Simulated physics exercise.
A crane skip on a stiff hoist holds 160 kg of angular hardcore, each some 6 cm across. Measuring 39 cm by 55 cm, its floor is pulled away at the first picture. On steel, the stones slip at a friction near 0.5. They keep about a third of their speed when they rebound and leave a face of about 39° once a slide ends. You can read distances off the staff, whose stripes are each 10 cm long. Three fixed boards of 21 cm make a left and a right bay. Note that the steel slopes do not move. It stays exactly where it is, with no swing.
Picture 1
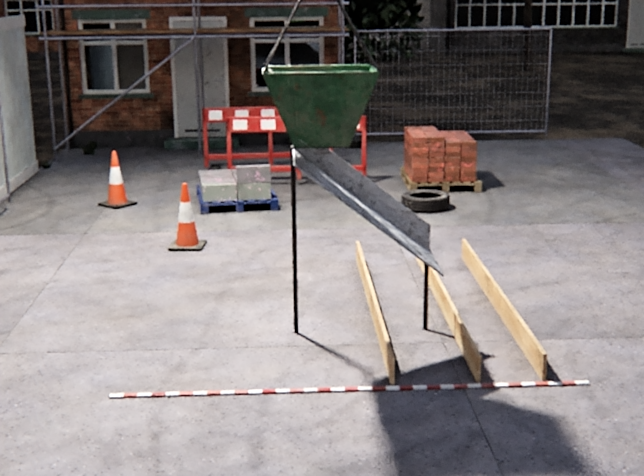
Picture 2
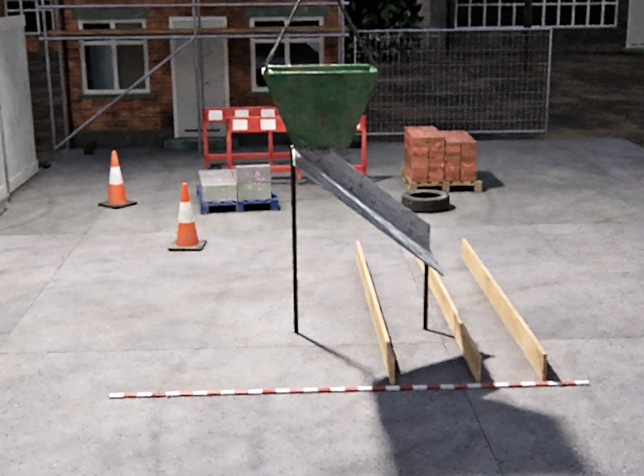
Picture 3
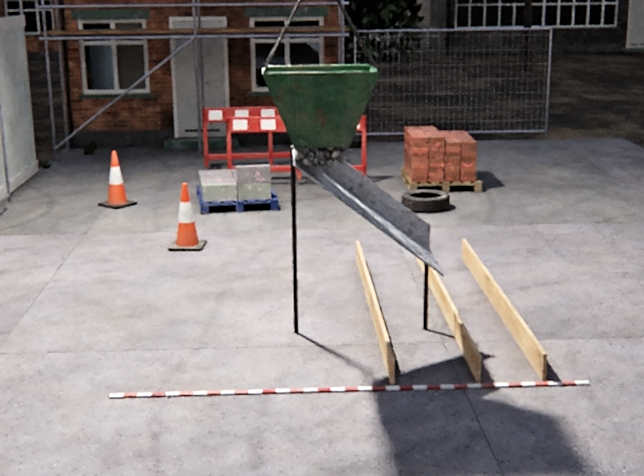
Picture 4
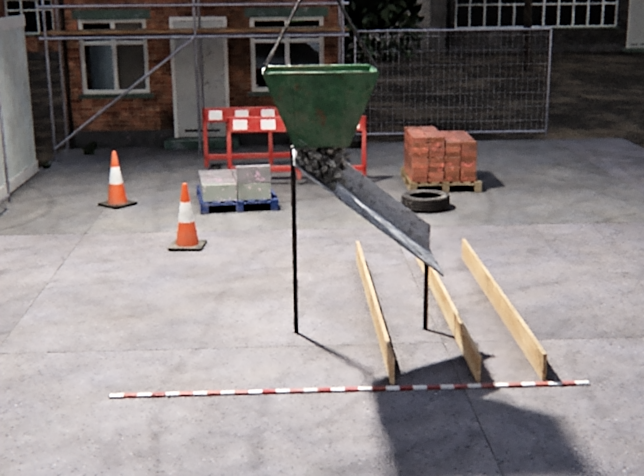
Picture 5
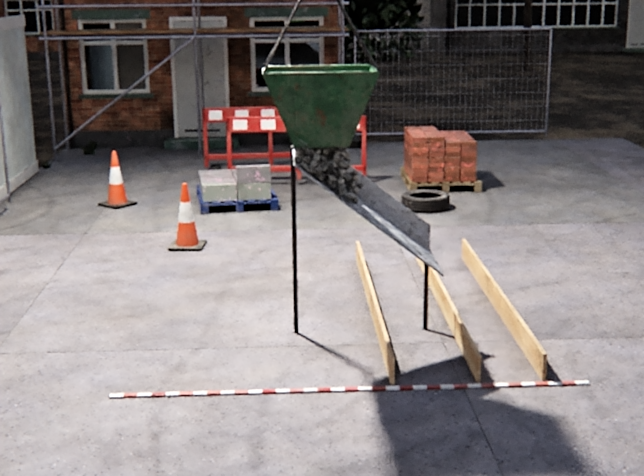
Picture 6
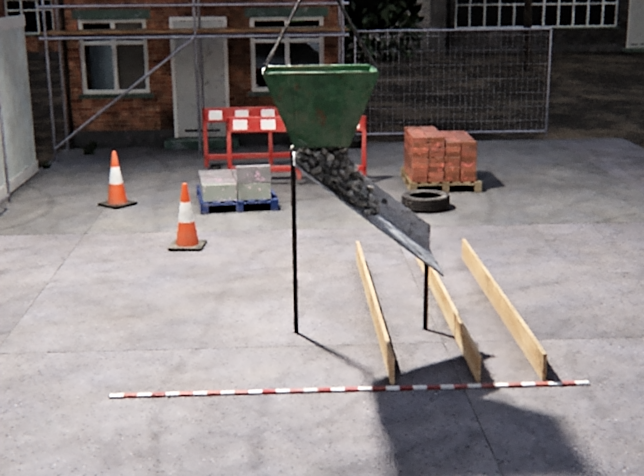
A green hopper hangs above a sloping grey steel chute on thin black legs in a paved yard, seen from a fixed, slightly raised viewpoint facing a brick building. Two orange-and-white cones and pale blocks stand left, red bricks and a tyre right, three timber boards and a red-and-white staff in front. Dark stones emerge beneath the still hopper and slide down the chute rightward.
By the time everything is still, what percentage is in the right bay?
About 97 per cent is there.
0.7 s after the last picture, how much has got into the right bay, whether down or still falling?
Near 25 percent at that time.
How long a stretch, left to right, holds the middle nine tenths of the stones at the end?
40 cm.
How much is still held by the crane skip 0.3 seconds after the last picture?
Estimate: About 15 %.
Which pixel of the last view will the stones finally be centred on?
They settle centred roughly at (495, 339).
Then, 0.3 s after the last picture, 16 % in the crane skip, 77 % on the steel, 3 % falling or lying left of the bays, 2 % falling or lying in the left bay, 1 % falling or lying in the right bay; the stones farthest right are at (476, 294).
Then, 0.7 s after the last picture, 0 % in the crane skip, 65 % on the steel, 11 % falling or lying in the left bay, 24 % falling or lying in the right bay; the stones farthest right are at (521, 347).
Then, 1.3 s after the last picture, 0 % in the crane skip, 17 % on the steel, 9 % falling or lying in the left bay, 73 % falling or lying in the right bay, 1 % falling or lying right of the bays; the stones farthest right are at (539, 334).
Then, 2.2 s after the last picture, 0 % in the crane skip, 97 % falling or lying in the right bay, 2 % falling or lying right of the bays; the stones farthest right are at (576, 345).
Then, 4.1 s after the last picture, 0 % in the crane skip, 97 % in the right bay, 2 % right of the bays; the stones farthest right are at (576, 345).
